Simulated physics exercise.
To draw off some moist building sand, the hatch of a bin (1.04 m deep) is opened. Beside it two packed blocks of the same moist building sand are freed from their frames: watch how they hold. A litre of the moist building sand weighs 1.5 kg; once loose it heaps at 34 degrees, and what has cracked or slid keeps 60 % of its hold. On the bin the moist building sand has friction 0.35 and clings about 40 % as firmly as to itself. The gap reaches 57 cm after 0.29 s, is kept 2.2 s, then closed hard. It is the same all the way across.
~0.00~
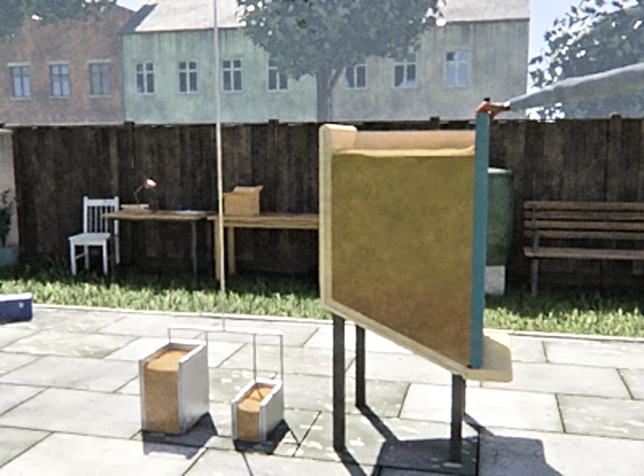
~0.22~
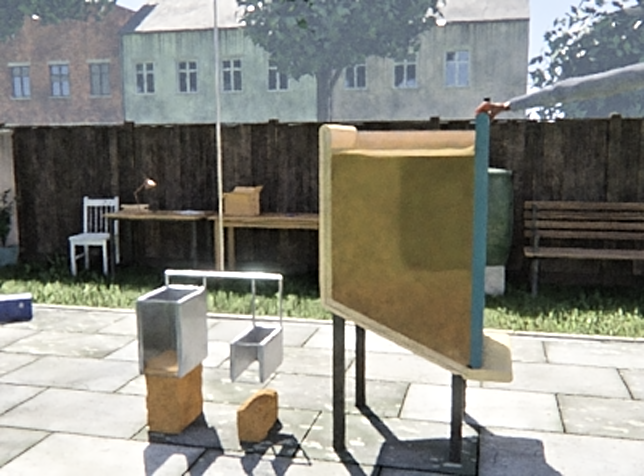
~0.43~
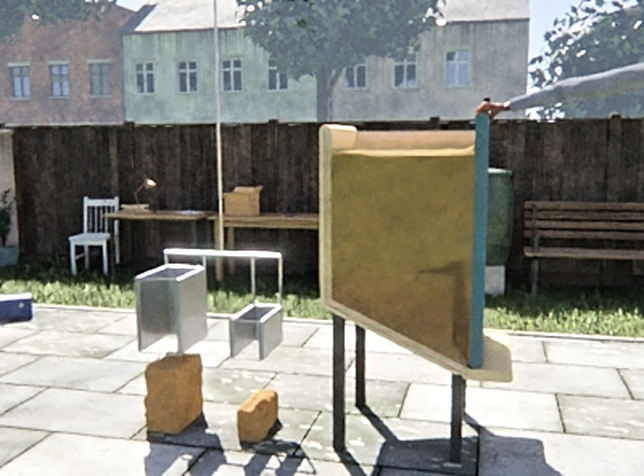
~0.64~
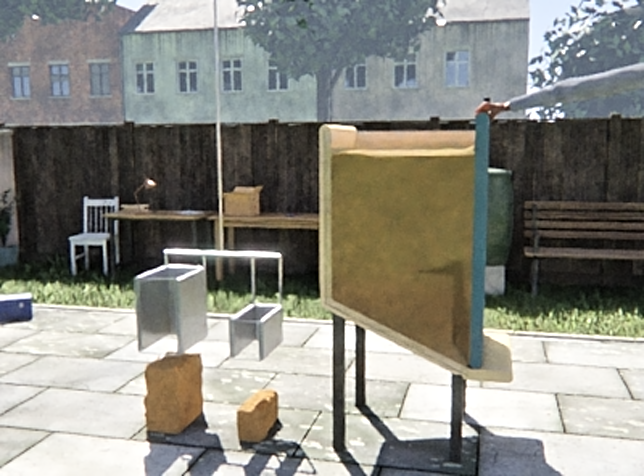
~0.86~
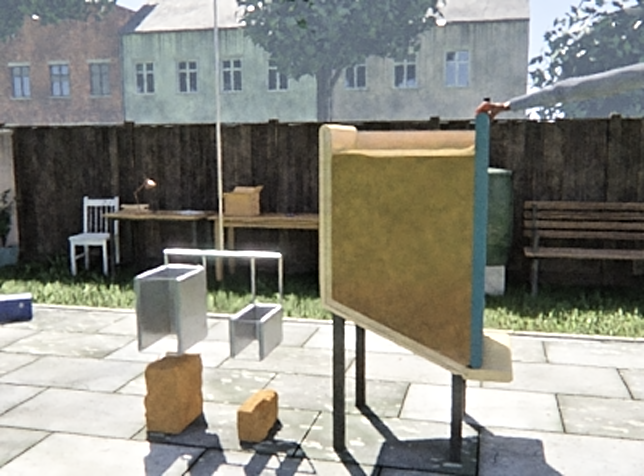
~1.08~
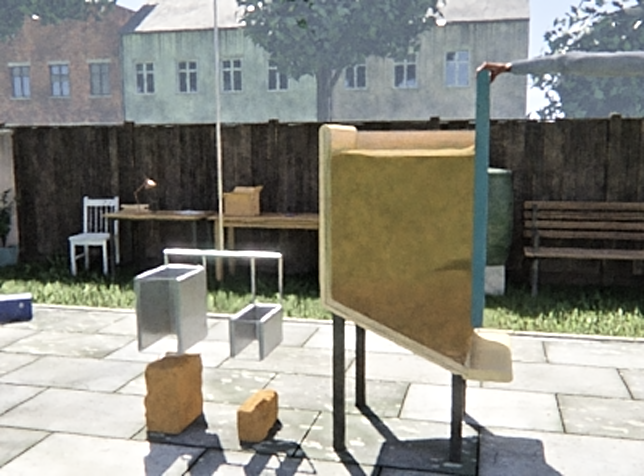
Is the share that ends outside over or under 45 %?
It comes out under 45 %.
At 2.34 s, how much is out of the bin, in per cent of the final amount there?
About 30 %.
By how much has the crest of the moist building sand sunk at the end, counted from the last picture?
Roughly 24 cm.
After 1.66 s, the hatch is 57 cm open and 1 % is out.
After 2.34 s, the hatch is 57 cm open and 11 % is out.
After 3.03 s, the hatch is 57 cm open and 20 % is out.
After 3.72 s, the hatch is 14 cm open and 35 % is out.
After 4.30 s, the hatch is shut and 36 % is out.
